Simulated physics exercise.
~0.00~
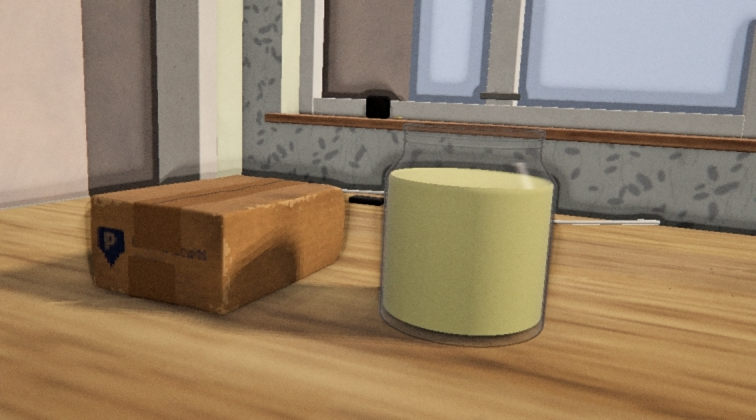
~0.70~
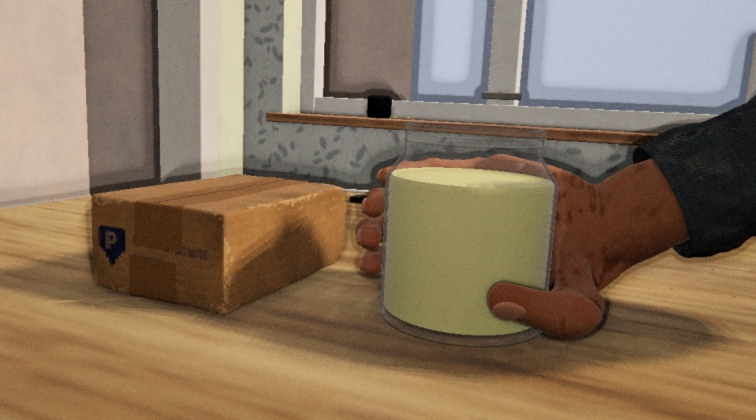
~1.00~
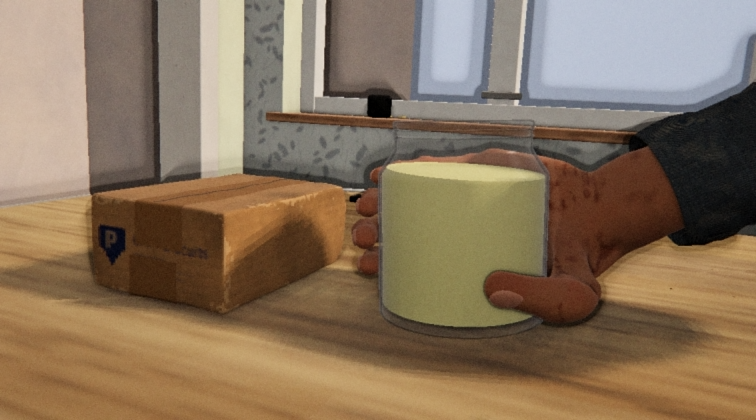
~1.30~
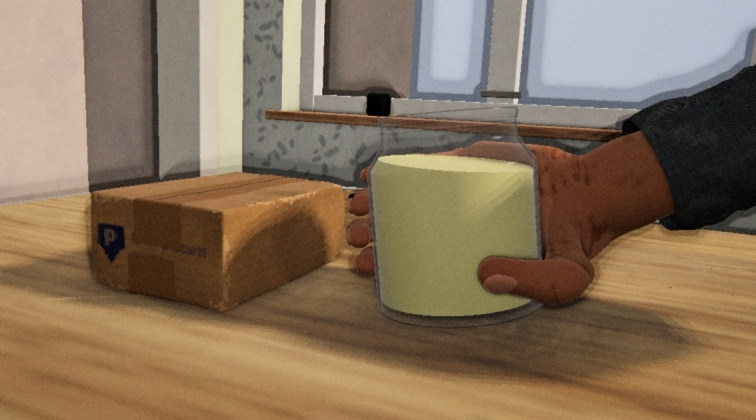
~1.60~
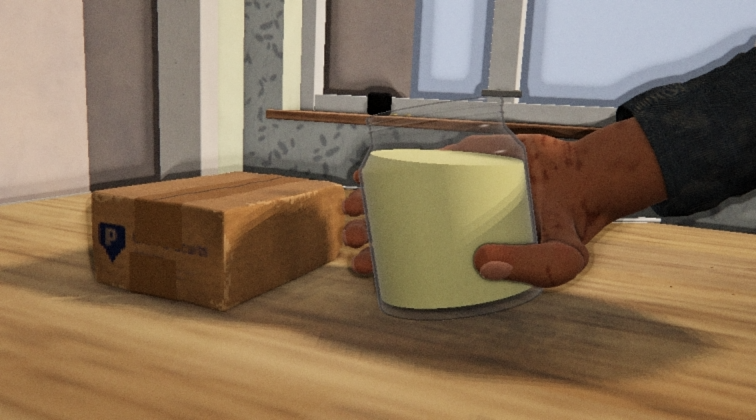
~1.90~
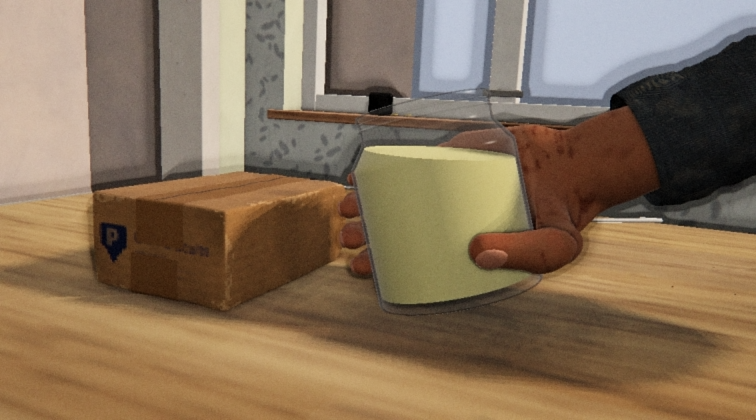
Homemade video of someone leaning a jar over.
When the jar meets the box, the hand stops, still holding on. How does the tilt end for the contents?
It runs over.
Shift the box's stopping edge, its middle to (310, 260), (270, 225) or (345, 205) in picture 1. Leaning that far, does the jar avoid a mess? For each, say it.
Overflow, overflow, no loss.
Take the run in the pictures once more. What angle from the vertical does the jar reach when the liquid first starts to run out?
40 degrees, roughly.
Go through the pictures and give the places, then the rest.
In the first picture, it stands upright; jar (466, 219) about three quarters full.
The second picture shows a hand takes hold; jar about three quarters full, surface at (470, 178); box (233, 232).
In the third picture, it is leaning; jar (461, 212) about three quarters full.
The fourth picture shows tipping on its foot; jar about three quarters full, surface at (451, 164); box (232, 229).
In the fifth picture, the top moves towards the box; jar (446, 198) about three quarters full.
The sixth picture shows on the way over; jar about three quarters full, surface at (432, 153); box (234, 229).
After 2.5 s, the jar leans by about 30°; all is still inside.
After 3.1 s, the jar leans by about 45°; a puddle lies under it; nearly all of the lemonade is inside.
After 4.5 s, the jar leans by about 50°, against the box; a puddle lies under it; about three quarters of the lemonade is inside.
